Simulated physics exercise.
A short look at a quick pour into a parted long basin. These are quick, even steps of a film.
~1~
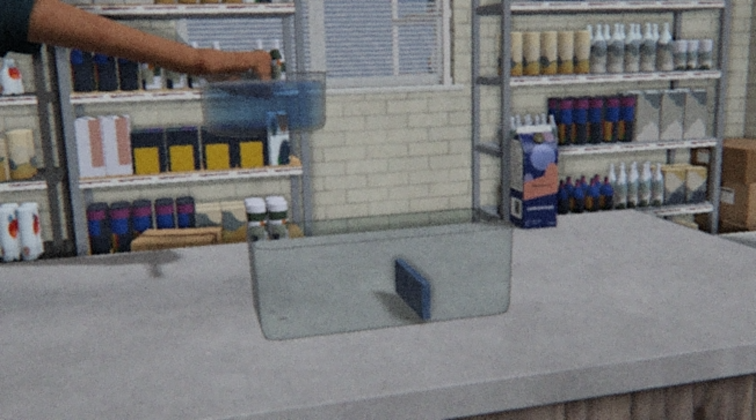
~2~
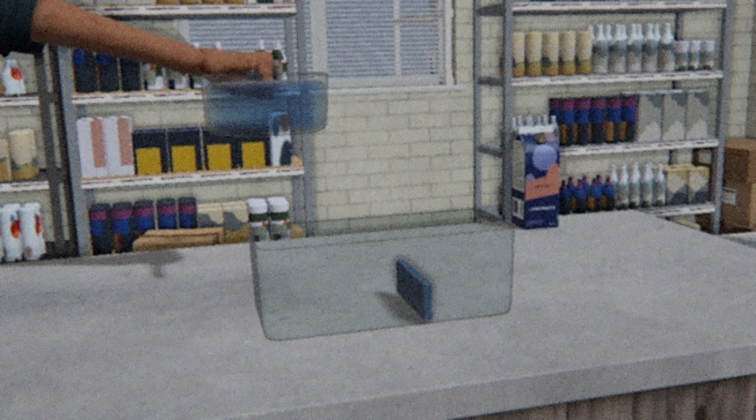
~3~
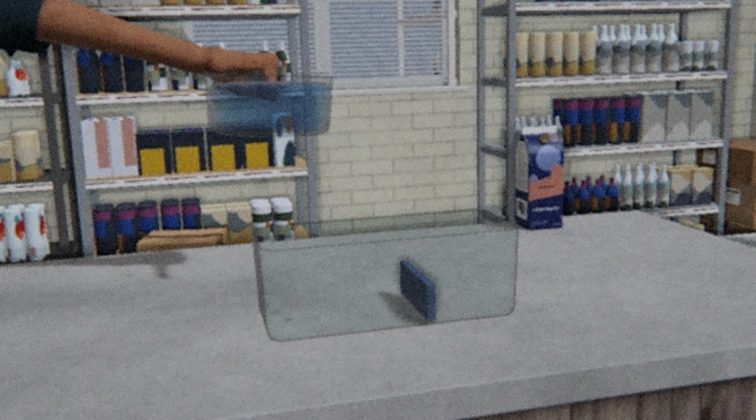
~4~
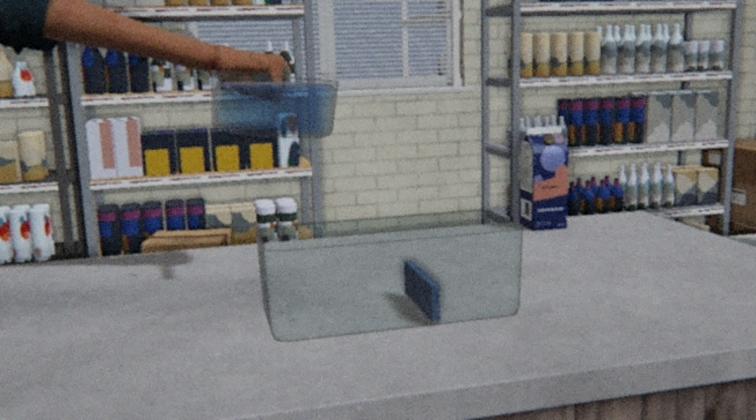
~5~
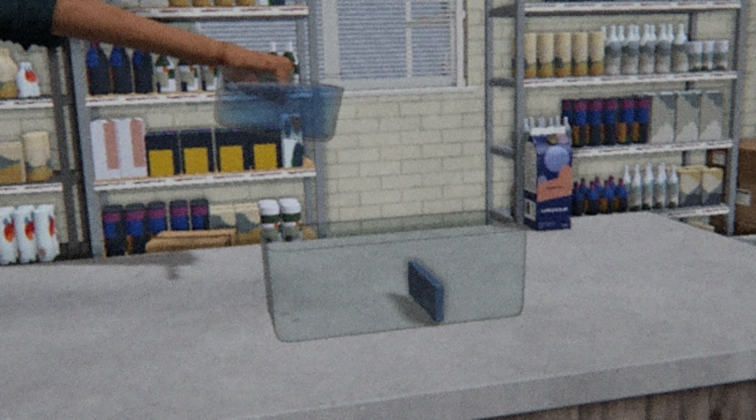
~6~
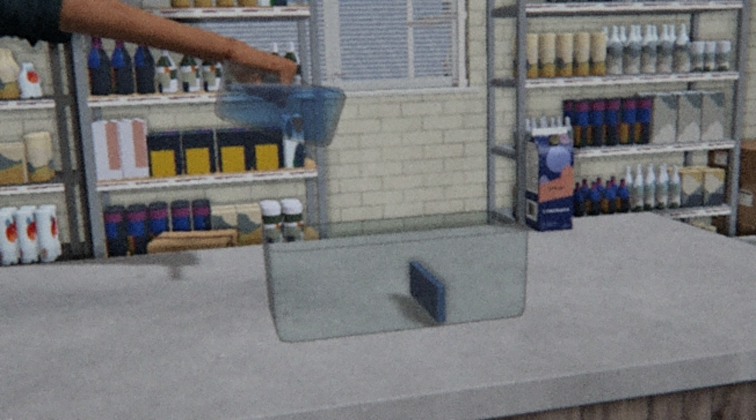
A hand gradually tilts a clear container of blue water rightward above a long glass basin.
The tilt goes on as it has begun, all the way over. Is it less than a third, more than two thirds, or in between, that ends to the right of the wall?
The share right of the wall is under a third.
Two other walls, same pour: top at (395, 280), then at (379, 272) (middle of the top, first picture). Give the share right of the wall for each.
Near 35 % and 55 %.
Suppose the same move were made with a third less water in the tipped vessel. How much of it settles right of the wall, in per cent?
Roughly 5 in a hundred.
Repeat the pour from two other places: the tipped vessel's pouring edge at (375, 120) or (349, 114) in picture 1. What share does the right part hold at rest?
Near 50 % and 20 %.
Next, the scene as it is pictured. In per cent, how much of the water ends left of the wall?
Close to 85 per cent.
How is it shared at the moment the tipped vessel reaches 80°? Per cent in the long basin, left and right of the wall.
Left: 20 %. Right: 0 %.
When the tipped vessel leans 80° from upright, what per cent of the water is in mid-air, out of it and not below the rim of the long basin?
About 45 per cent.
A moment on, the tilt is 80° and 34 per cent is still to pour, 19 is left of the wall and 0 right of it.
Next, the tilt is 106° and 5 per cent is still to pour, 82 is left of the wall and 4 right of it.
Then the tilt is 107° and 0 per cent is still to pour, 87 is left of the wall and 7 right of it.
Later the tilt is 107° and 0 per cent is still to pour, 87 is left of the wall and 8 right of it.
Finally, 87 per cent lies left of the wall, 8 right of it and 5 outside.
